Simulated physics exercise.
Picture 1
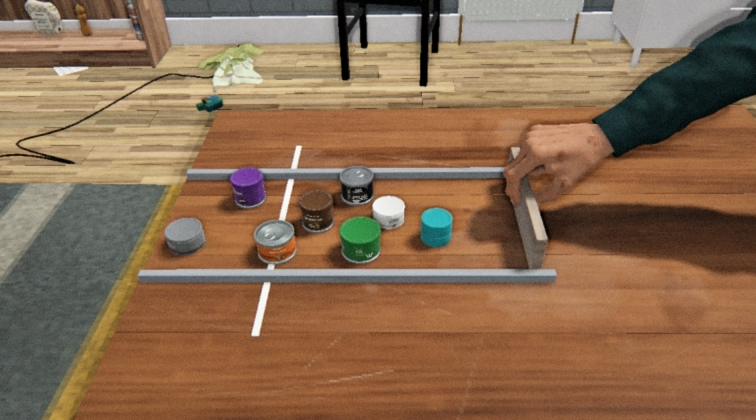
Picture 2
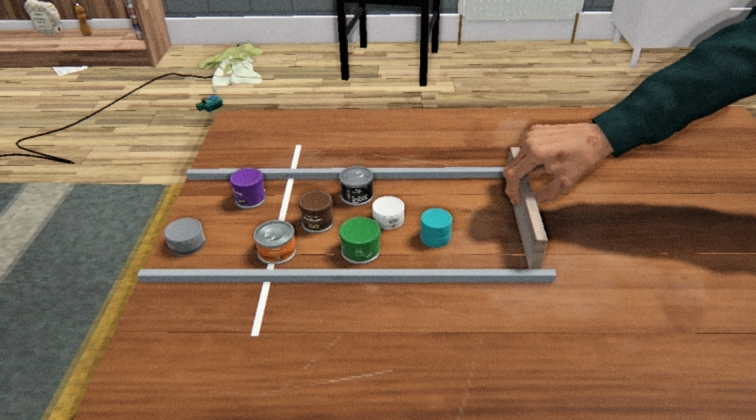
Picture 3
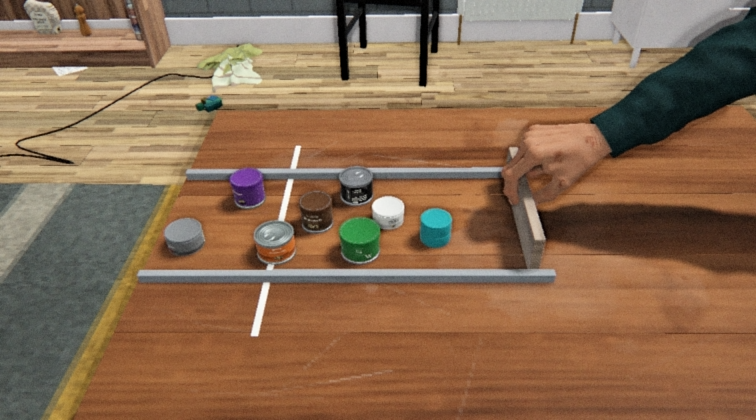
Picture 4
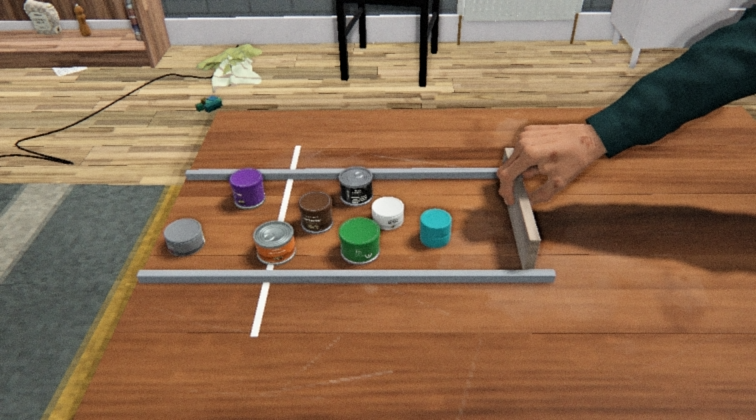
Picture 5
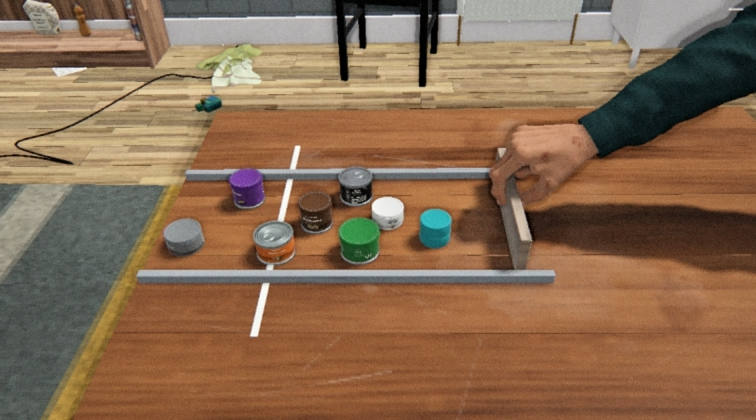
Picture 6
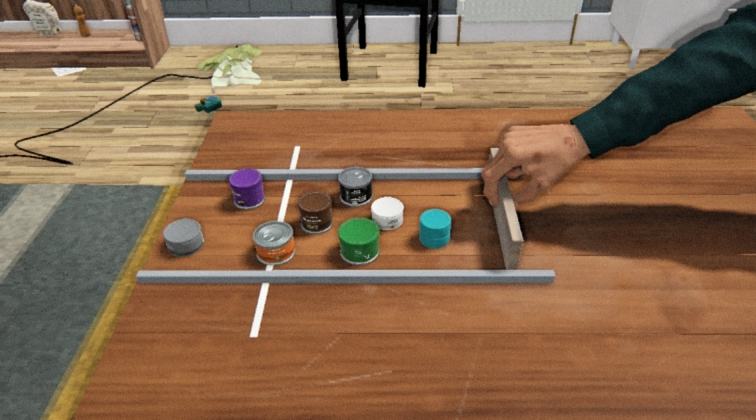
A room with a pale wooden floor is seen from a fixed, raised view over a brown wooden table. Between two grey rails sit eight small pots and tubs, grey, purple, orange and brown to the left, black, green, white and turquoise further right, with a white strip crossing beneath. A dark-sleeved arm from the right holds a board upright, at first almost still, then slides it slightly left, while the pots stay put.
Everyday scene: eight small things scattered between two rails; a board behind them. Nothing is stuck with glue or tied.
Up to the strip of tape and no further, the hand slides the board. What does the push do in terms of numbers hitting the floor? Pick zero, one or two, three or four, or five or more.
It sends zero to the floor.
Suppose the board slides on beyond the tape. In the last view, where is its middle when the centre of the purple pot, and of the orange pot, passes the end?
I'd put it close to (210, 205), and close to (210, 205) for the other one.
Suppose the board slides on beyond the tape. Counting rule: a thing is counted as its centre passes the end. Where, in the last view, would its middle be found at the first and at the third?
In pixels, around (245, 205) followed by around (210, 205).
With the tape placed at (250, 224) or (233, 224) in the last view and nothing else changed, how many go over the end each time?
The first gives 0 and the second gives 1.
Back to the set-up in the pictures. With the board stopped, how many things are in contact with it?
It is in contact with 4.
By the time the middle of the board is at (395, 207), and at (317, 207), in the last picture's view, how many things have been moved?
By then 3, and later 6.
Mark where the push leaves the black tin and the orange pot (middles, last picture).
Black tin: About (269, 187); orange pot: About (220, 240).
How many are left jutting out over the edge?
The overhang total is 0.
Soon after, none off yet; grey tub at rest near (184, 238); purple pot at rest near (247, 189); orange pot at rest near (275, 243).
After that, none off yet; grey tub at rest near (184, 238); purple pot at rest near (247, 189); orange pot displaced a little near (259, 241).
In the end, the number that fall off is zero.
